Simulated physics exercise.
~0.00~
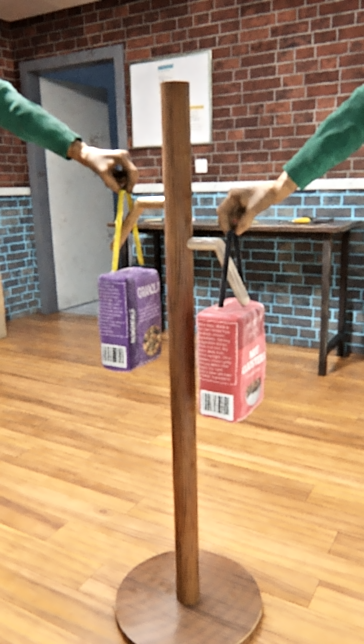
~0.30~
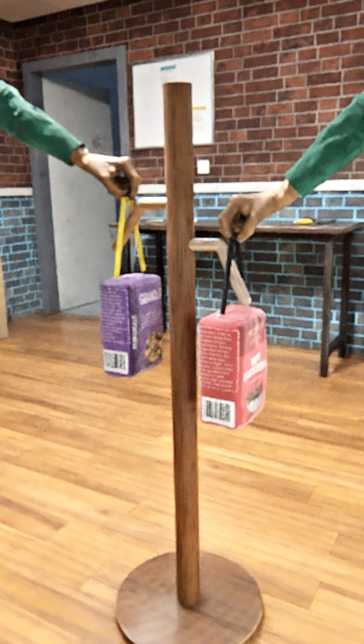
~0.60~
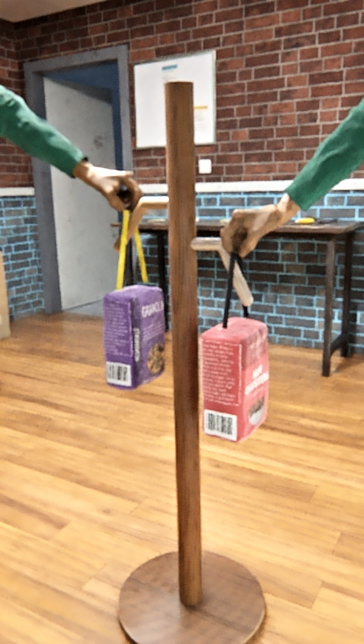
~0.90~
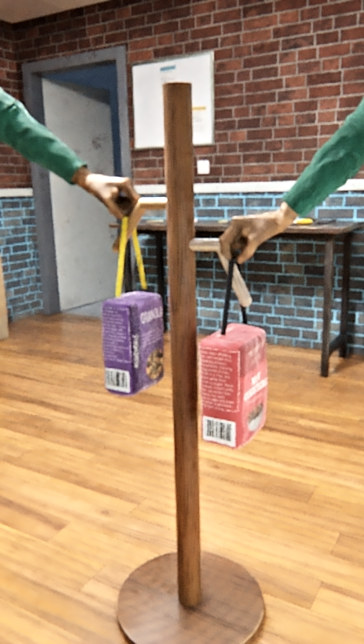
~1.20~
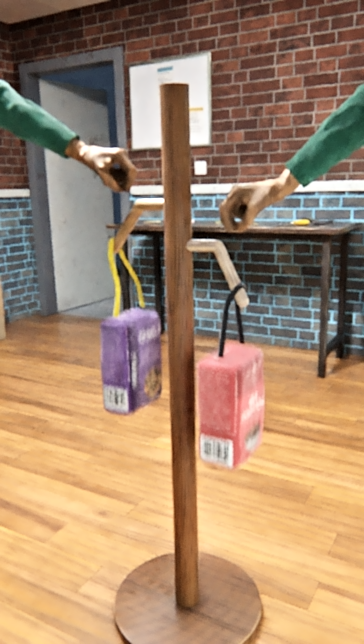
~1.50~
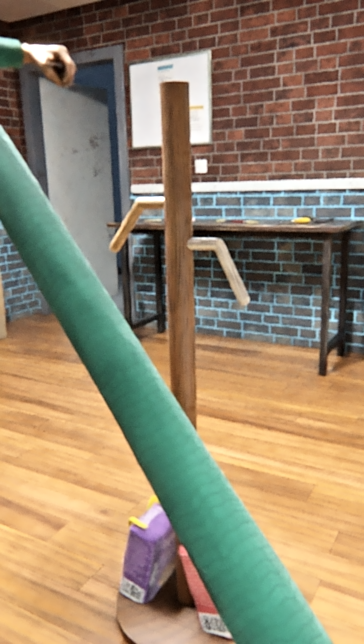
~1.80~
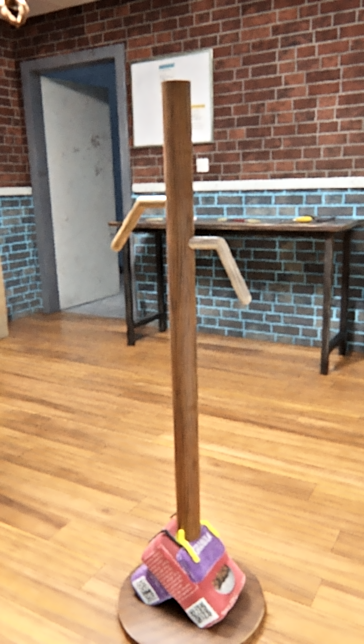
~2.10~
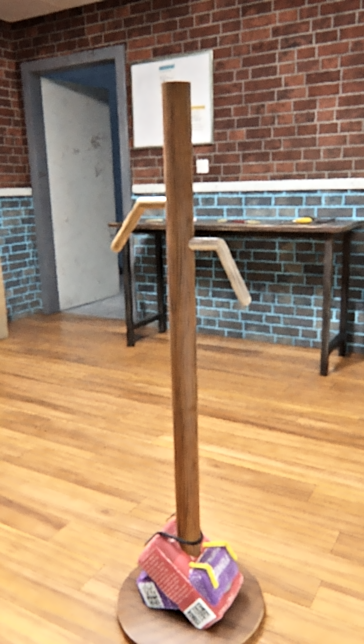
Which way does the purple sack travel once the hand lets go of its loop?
The purple sack moves down, dropping from the left peg to the base of the post.
